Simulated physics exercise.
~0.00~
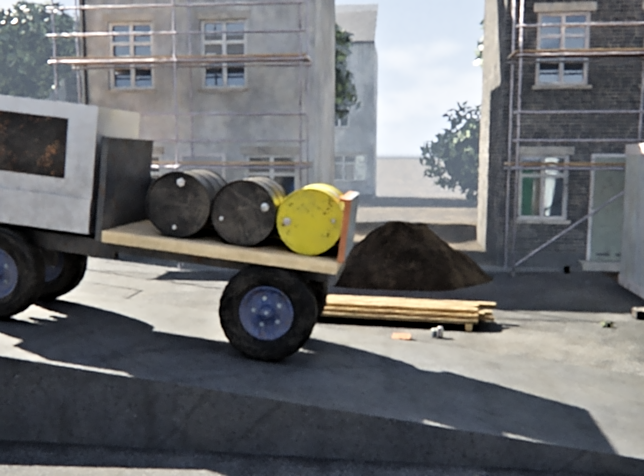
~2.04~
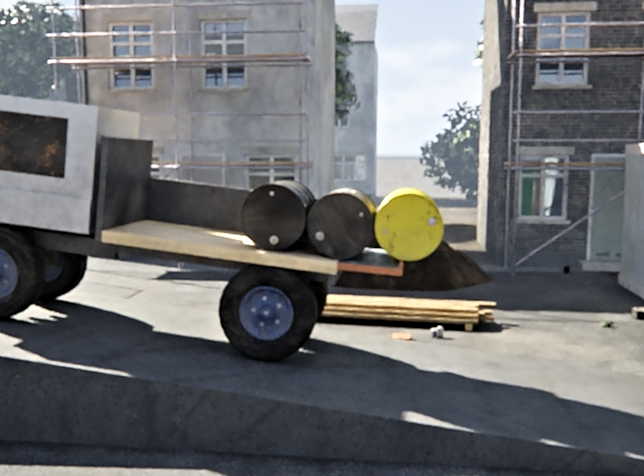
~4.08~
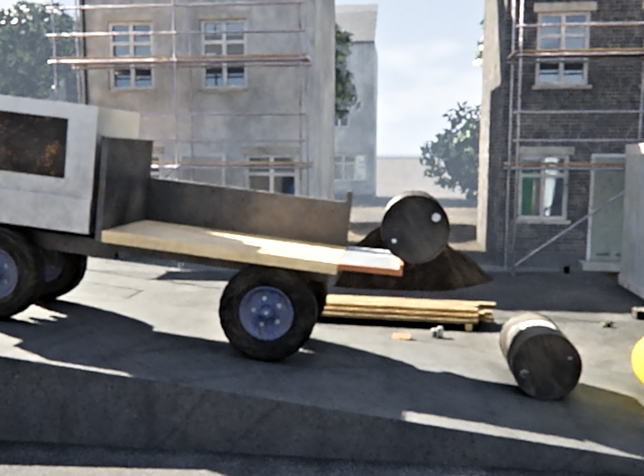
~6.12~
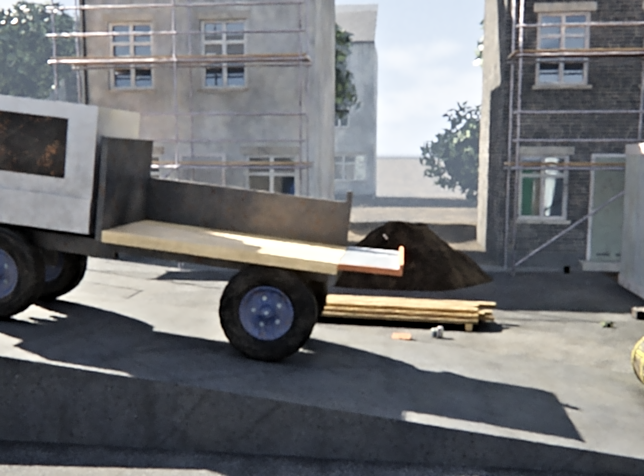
Three drums, two dark and one yellow, rolled right along the sloping bed of a parked truck as its tailgate dropped open, then went off the end with the yellow one leading, leaving the bed empty and the yellow drum at the right edge.
